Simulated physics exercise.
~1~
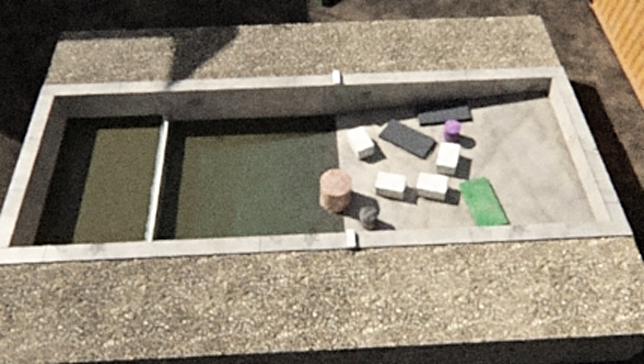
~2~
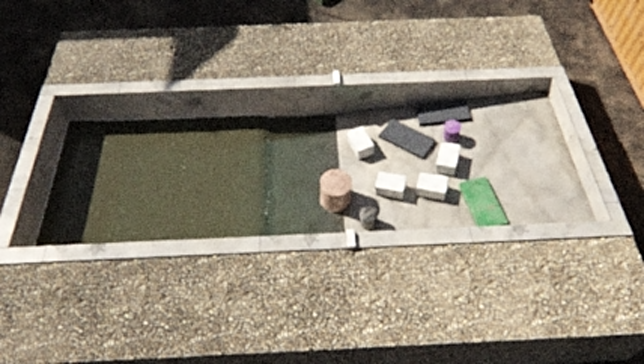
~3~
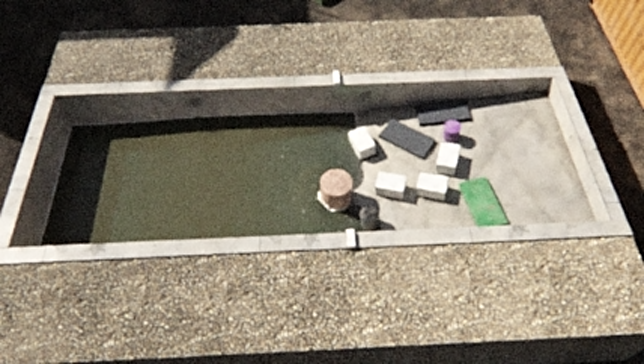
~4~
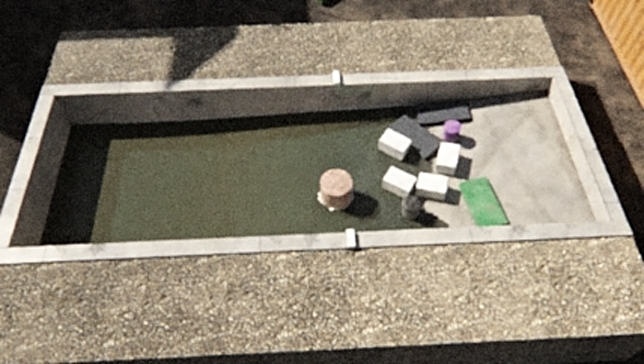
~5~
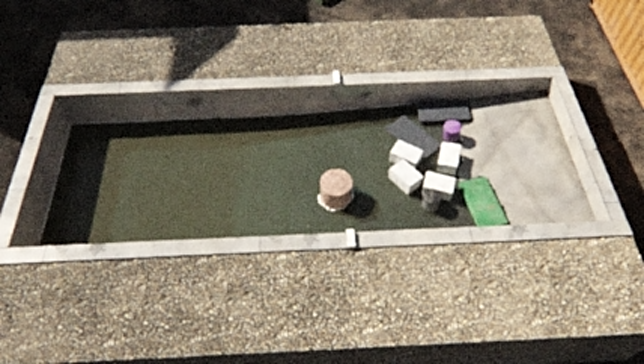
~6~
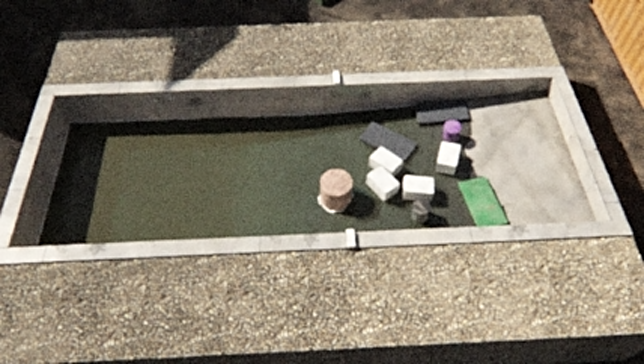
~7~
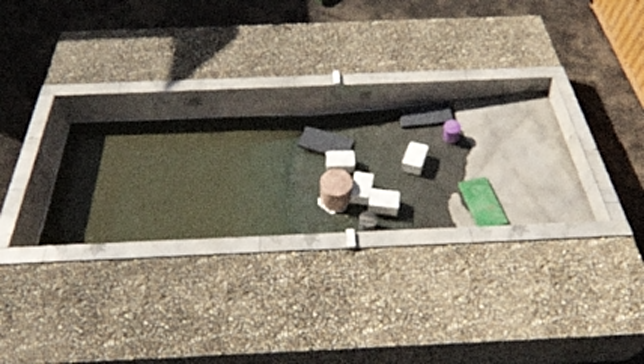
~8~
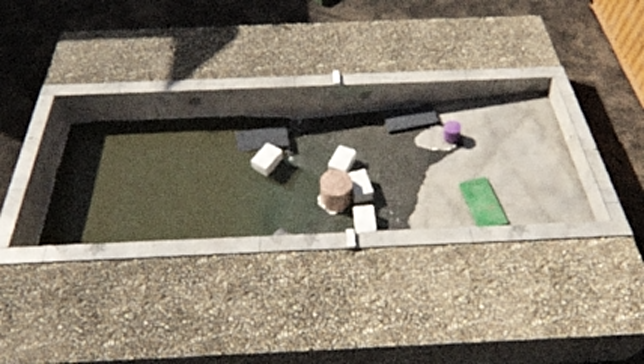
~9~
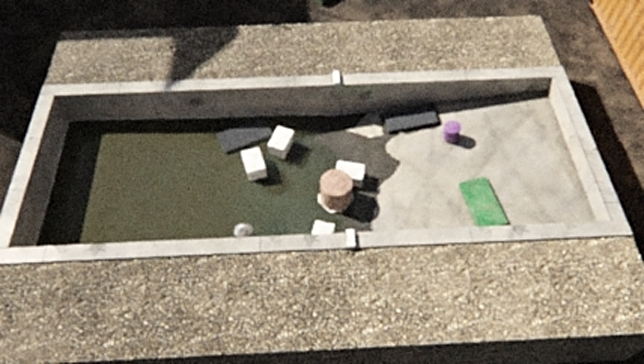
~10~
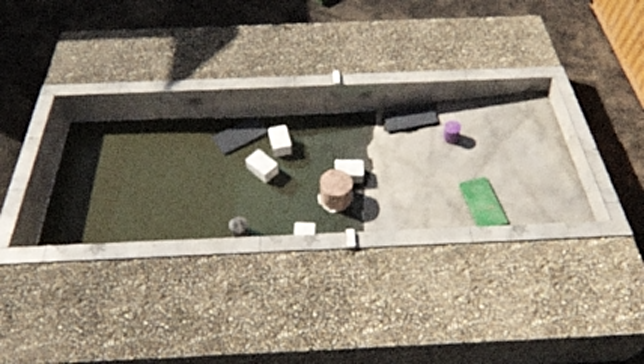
At the start, dark green water stands at the left of a walled ramp, split by a thin pale barrier, while white blocks, dark slabs, a purple pail and a green float rest on the dry slope. The barrier disappears and the water surges right, past a pinkish round object. It reaches the loose items, lifting and nudging several white blocks up the slope. The water then draws back, carrying the blocks and a dark slab leftward. Finally, white blocks float around the left and middle, while the green float and purple pail remain on the slope.
